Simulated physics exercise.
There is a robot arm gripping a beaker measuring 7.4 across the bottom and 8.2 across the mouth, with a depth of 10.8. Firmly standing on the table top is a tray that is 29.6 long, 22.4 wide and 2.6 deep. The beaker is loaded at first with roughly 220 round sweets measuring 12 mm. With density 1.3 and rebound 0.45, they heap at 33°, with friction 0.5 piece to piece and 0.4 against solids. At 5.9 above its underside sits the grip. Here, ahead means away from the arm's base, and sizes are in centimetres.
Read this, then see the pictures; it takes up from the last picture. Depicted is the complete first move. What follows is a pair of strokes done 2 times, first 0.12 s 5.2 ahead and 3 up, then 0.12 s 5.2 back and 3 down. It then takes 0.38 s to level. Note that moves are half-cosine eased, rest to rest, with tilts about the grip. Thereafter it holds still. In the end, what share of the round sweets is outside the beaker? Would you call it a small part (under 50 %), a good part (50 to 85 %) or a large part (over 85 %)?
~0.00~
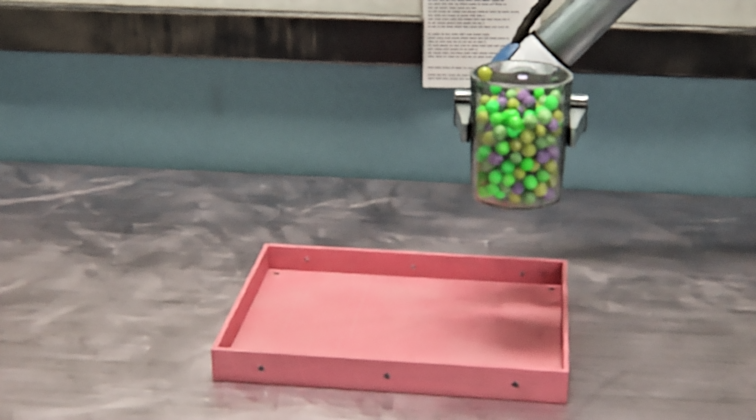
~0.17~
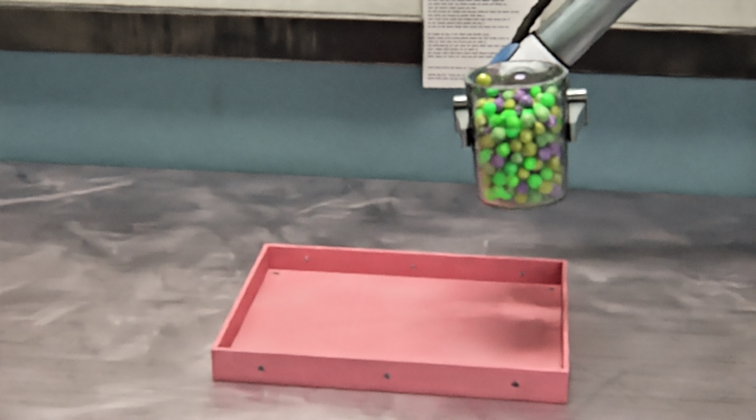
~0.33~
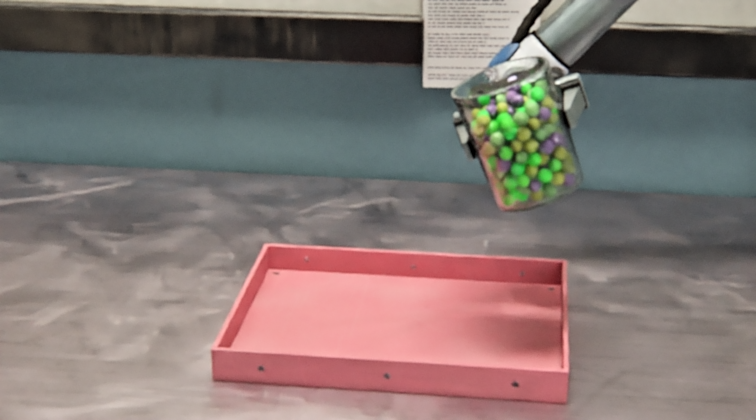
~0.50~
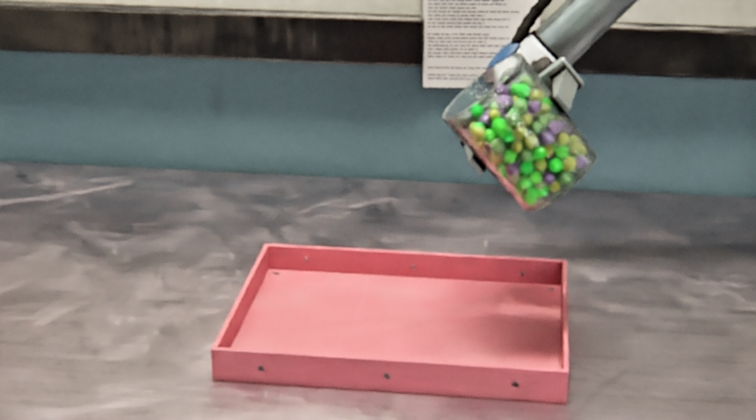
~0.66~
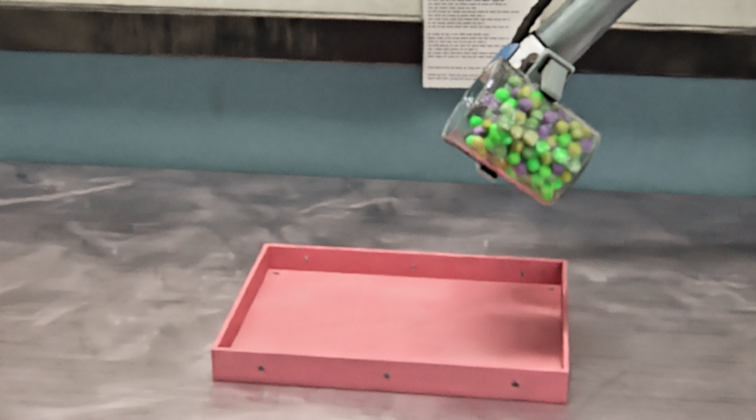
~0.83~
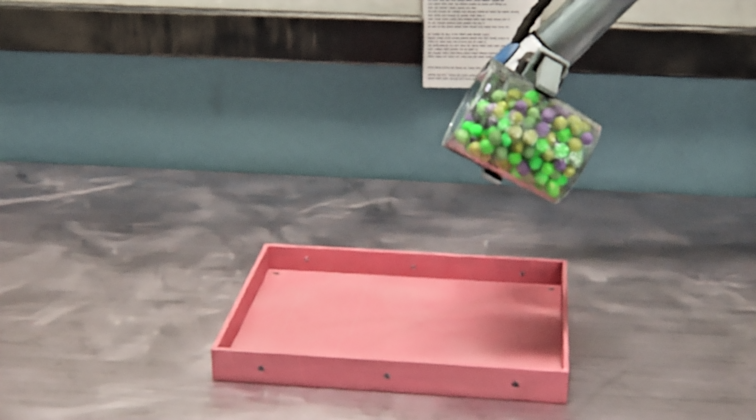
I'd call it a good part.
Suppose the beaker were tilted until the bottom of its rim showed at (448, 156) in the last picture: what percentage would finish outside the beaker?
Roughly 90 percent, give or take.
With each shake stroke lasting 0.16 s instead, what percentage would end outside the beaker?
About 35 per cent in that case.
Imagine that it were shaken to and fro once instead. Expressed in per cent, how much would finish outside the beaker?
About 50 %.
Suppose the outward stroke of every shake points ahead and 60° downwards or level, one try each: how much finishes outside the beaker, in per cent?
Estimates, in order: 5 % then 40 %.
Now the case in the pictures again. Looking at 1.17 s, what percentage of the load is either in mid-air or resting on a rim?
Around 18 percent of the load.
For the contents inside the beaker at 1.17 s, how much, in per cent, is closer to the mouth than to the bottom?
That share comes to roughly 30 percent.
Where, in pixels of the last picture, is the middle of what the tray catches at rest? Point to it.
Roughly at (327, 318) in the last picture.
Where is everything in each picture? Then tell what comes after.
The first picture shows beaker middle at (519, 137), level; upper third of the load around (520, 118), from x 480 to 560, top at y 75; 218 in the beaker.
The second picture shows beaker middle at (519, 137), tilted 6° forward; upper third of the load around (521, 119), from x 480 to 560, top at y 80.
The third picture shows beaker middle at (521, 136), tilted 21° forward; upper third of the load around (521, 118), from x 475 to 570, top at y 90.
The fourth picture shows beaker middle at (522, 136), tilted 41° forward; upper third of the load around (525, 119), from x 475 to 580, top at y 85.
The fifth picture shows beaker middle at (523, 135), tilted 56° forward; upper third of the load around (526, 118), from x 475 to 585, top at y 85.
The sixth picture shows beaker middle at (524, 134), tilted 62° forward; upper third of the load around (527, 119), from x 465 to 585, top at y 95; 218 in the beaker.
After 1.17 s, tilted 62° forward, highest piece 23 above the table; 114 in the beaker, 64 in the tray, 40 in flight or on a rim.
After 1.52 s, tilted 26° forward, highest piece 22 above the table; 132 in the tray, 81 in the beaker, 5 on the table or floor.
After 1.89 s, level, highest piece 21 above the table; 132 in the tray, 81 in the beaker, 5 on the table or floor.
After 2.94 s, level, highest piece 21 above the table; 132 in the tray, 81 in the beaker, 5 on the table or floor.
At rest, 132 in the tray, 81 in the beaker, 5 on the table or floor. That is 63 % outside the beaker.
